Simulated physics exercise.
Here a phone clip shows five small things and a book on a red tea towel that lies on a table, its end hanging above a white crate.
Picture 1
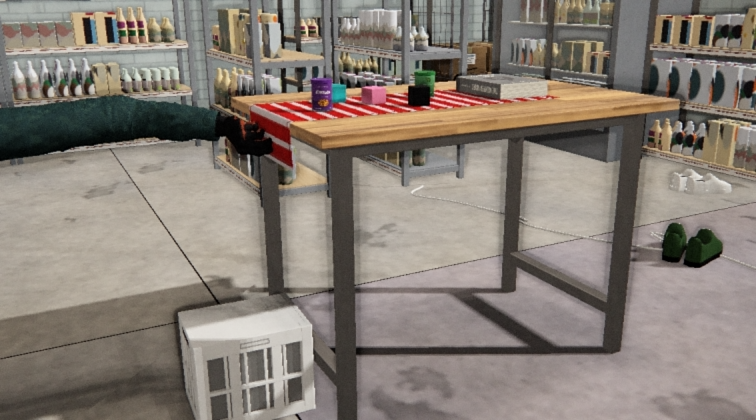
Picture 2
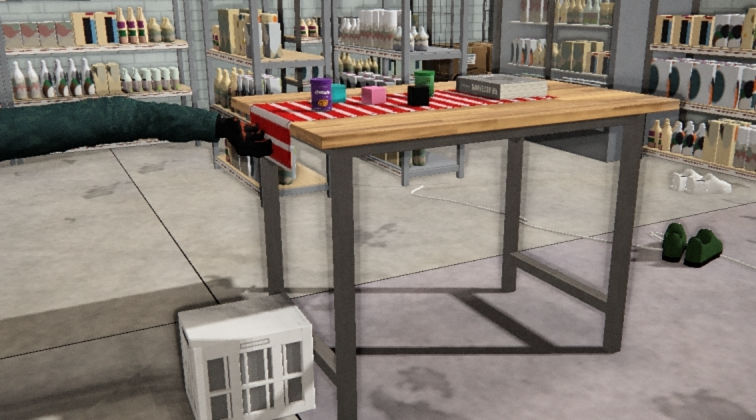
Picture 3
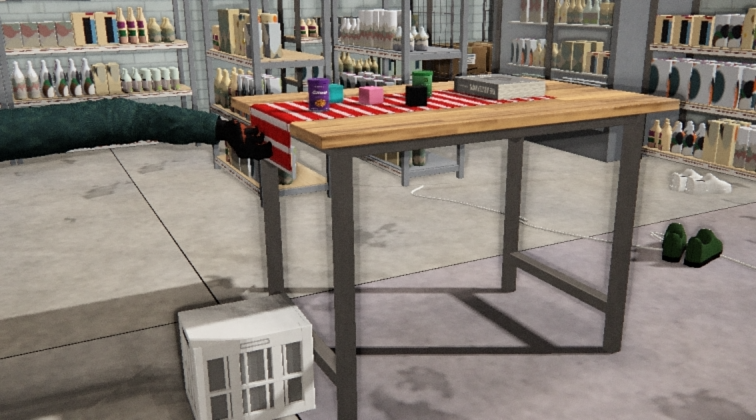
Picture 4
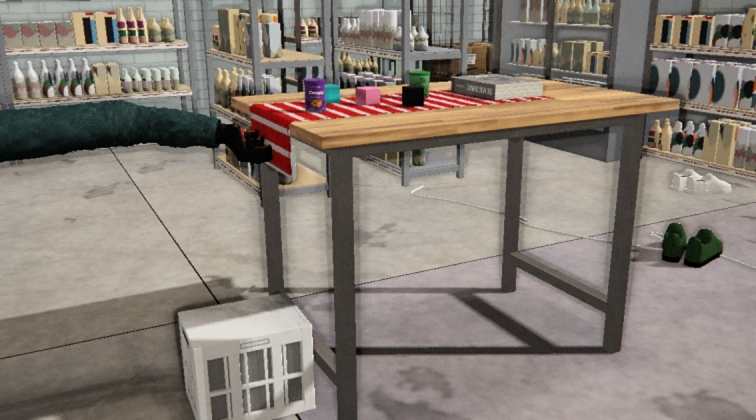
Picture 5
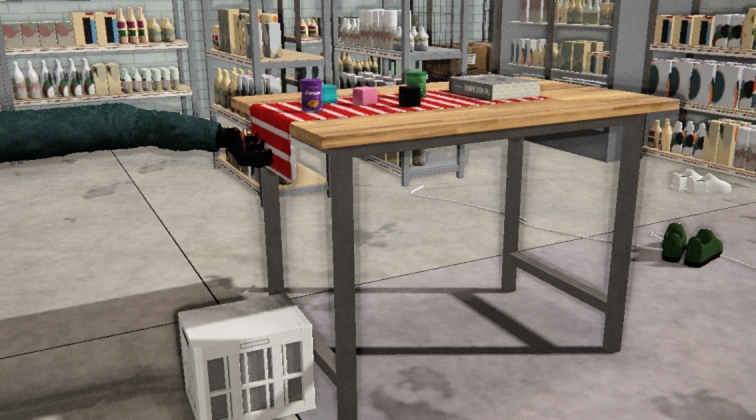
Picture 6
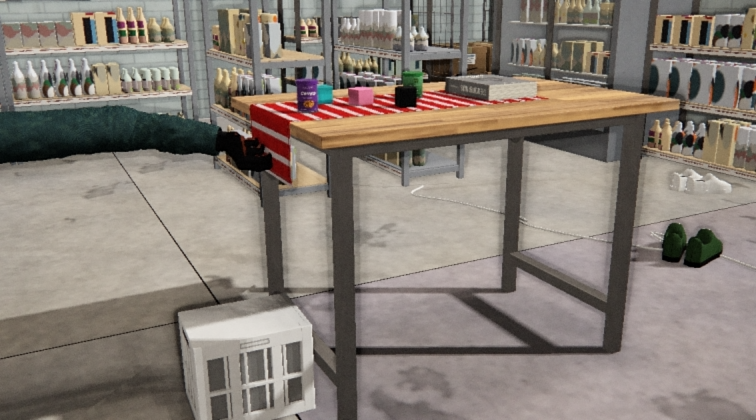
A red-and-white striped cloth slides slowly left over the edge of a wooden table as a dark-gloved hand pulls its hanging end, carrying a purple can, three small cubes, a green can and a book along with it.
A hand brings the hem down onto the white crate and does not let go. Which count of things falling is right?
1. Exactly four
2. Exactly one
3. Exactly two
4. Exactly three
Option 1: Exactly four.
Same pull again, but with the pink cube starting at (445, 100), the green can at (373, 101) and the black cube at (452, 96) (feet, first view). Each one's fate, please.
For the pink cube it's staying, for the green can it's falling, for the black cube it's staying.
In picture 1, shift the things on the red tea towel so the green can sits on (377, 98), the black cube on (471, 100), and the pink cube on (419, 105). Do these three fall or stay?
Outcome: Green can is gone; black cube keeps its perch; pink cube is gone.
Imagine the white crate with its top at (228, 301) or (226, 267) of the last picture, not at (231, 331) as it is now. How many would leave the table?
Then 3 and 2.
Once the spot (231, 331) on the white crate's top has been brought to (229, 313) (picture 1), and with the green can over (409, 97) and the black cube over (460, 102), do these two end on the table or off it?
The green can? Safe. The black cube? Safe.
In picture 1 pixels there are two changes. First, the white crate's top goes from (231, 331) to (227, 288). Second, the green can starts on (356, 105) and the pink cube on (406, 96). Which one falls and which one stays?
As for the green can, it leaves the top; as for the pink cube, it stays in place.
Early on, hem near (272, 247); purple can and turquoise cube gone.
Midway, hem near (273, 288); purple can, turquoise cube and pink cube gone.
Finally, hem on the crate; purple can, turquoise cube, pink cube and black cube gone. Over the edge go four.
